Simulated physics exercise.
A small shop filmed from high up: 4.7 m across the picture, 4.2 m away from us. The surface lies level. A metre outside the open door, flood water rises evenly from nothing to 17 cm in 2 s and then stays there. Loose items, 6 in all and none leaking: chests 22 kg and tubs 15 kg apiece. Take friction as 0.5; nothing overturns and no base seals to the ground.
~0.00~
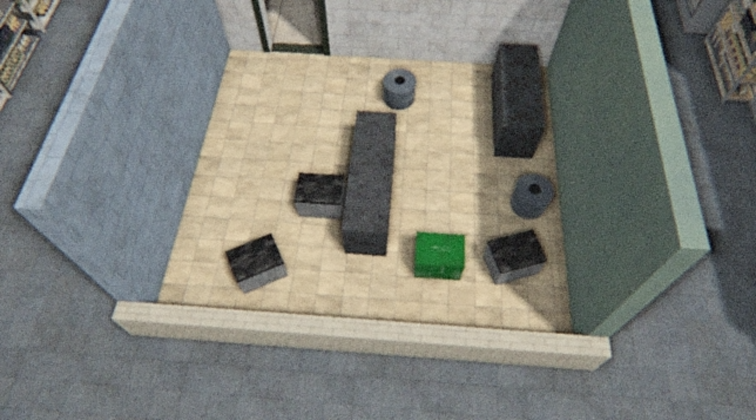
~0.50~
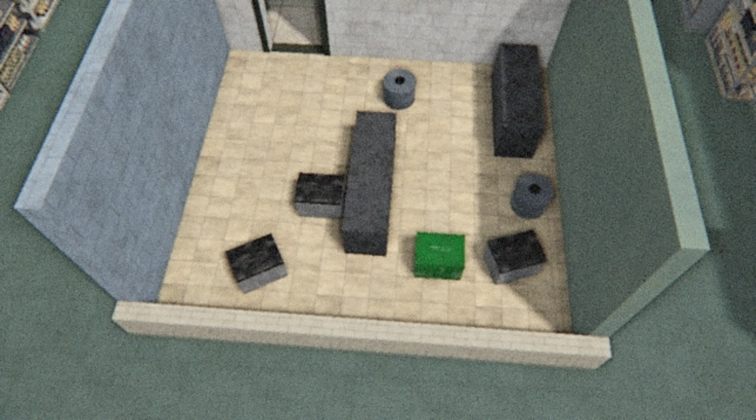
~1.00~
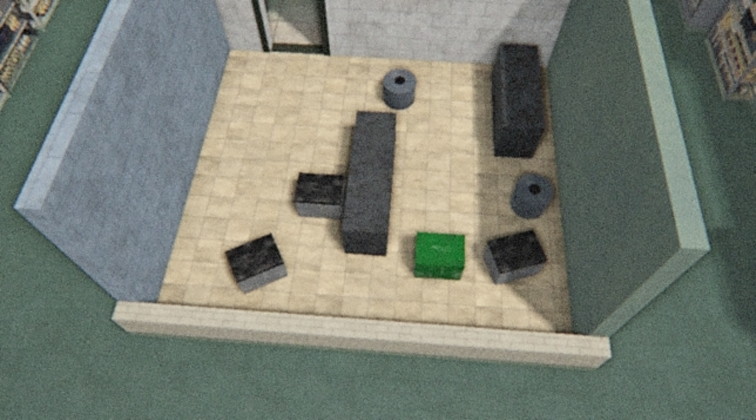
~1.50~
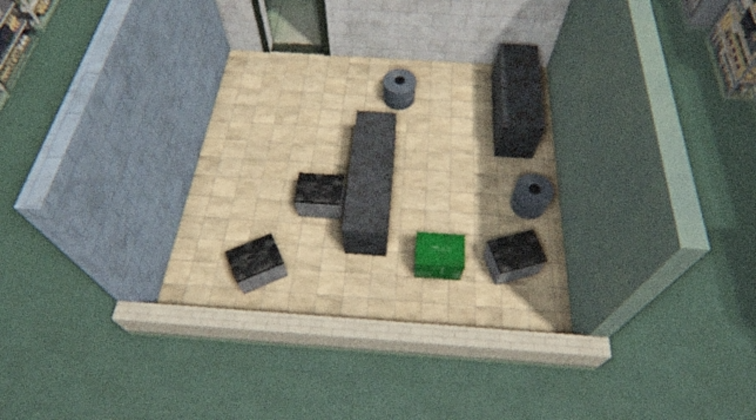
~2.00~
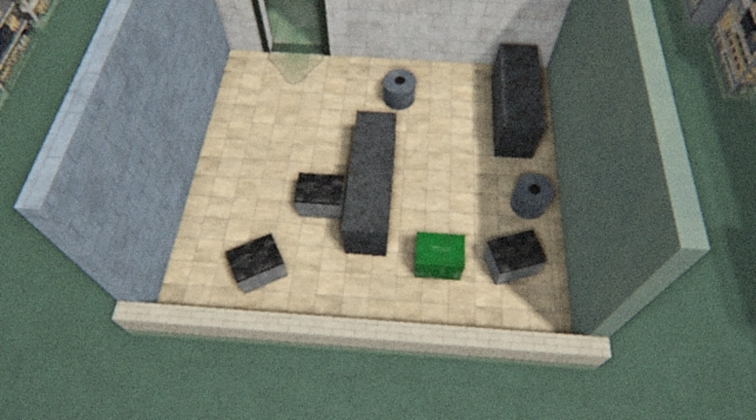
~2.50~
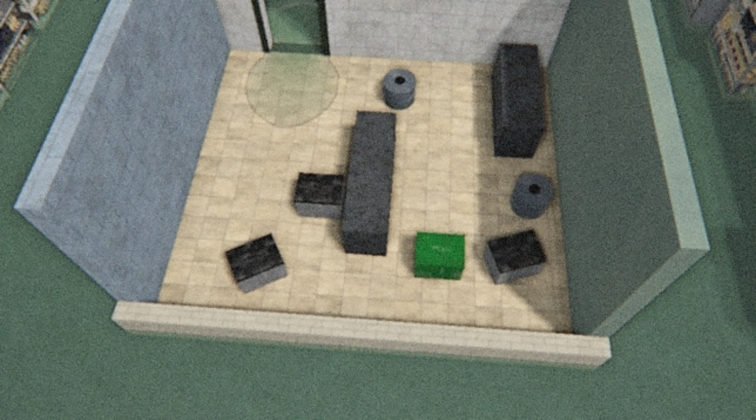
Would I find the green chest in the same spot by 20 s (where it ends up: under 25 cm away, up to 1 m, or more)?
Green chest barely shifts.
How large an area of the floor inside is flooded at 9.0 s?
About 14 m2.
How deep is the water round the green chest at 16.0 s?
About 6 cm.
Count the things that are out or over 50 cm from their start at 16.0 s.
By then 0.
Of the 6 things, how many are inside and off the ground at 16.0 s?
At that moment 0.
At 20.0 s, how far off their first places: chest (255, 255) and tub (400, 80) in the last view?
In that order: 60 cm, 0 cm.
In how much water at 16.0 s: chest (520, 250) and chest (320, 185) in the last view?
About 7 and 8 cm.
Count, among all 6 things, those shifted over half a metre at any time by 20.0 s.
That makes 2.
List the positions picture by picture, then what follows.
The green chest at (441, 249) rests on the ground; 0.0 m2 under water; 0 of 6 have shifted, in the first picture.
The green chest at (441, 249) rests on the ground; water covers 0.0 m2; 0 of 6 have shifted, in the second picture.
The green chest at (441, 249), on the bottom; water covers 0.0 m2; 0 of 6 have shifted, in the third picture.
The green chest at (441, 249) rests on the ground; water covers 0.0 m2; 0 of 6 have shifted, in the fourth picture.
The green chest at (441, 249) rests on the ground; 0.3 m2 under water; 0 of 6 have shifted, in the fifth picture.
The green chest at (441, 249) rests on the ground; 1.3 m2 under water; 0 of 6 have shifted, in the sixth picture.
After 4.0 s the green chest is near (441, 249), 0.0 m from its start, aground; 0 afloat.
After 9.0 s the green chest is near (441, 249), 0.0 m from its start, aground; 0 afloat.
After 16.0 s the green chest is near (441, 249), 0.0 m from its start, aground; 0 afloat.
After 20.0 s the green chest is near (441, 249), 0.0 m from its start, aground; 2 afloat.
